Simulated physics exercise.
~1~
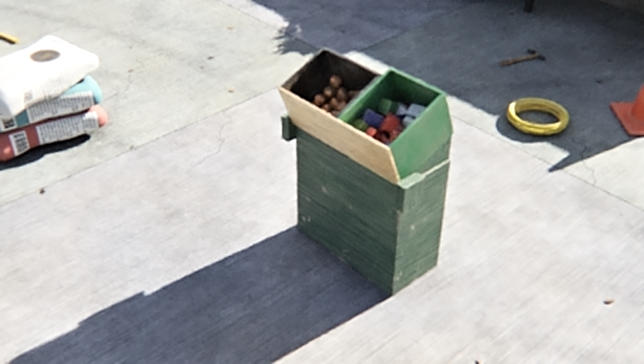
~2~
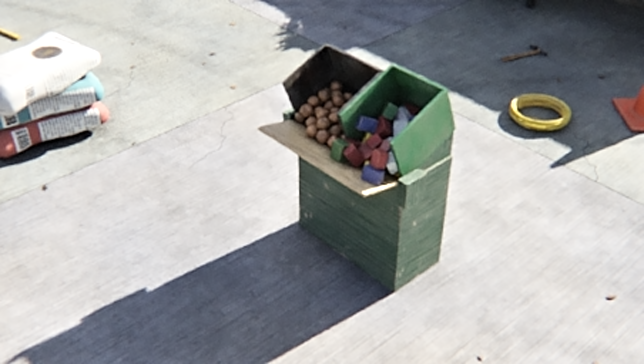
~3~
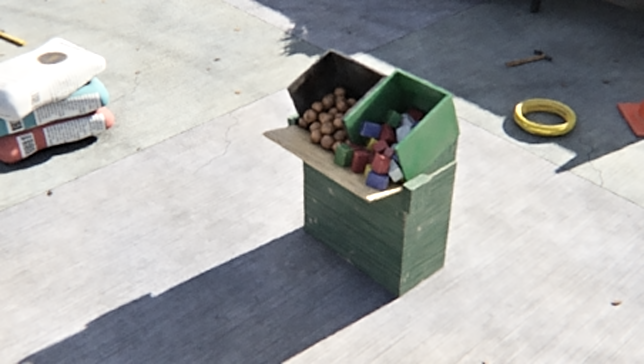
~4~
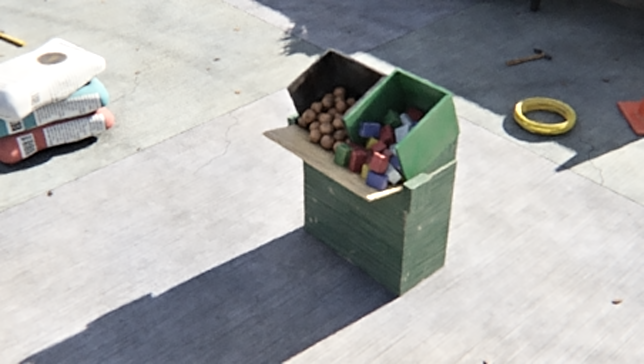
On sunlit concrete, a flap lowers on a green stand's twin bins, toy bricks and brown balls shifting forward but staying in.
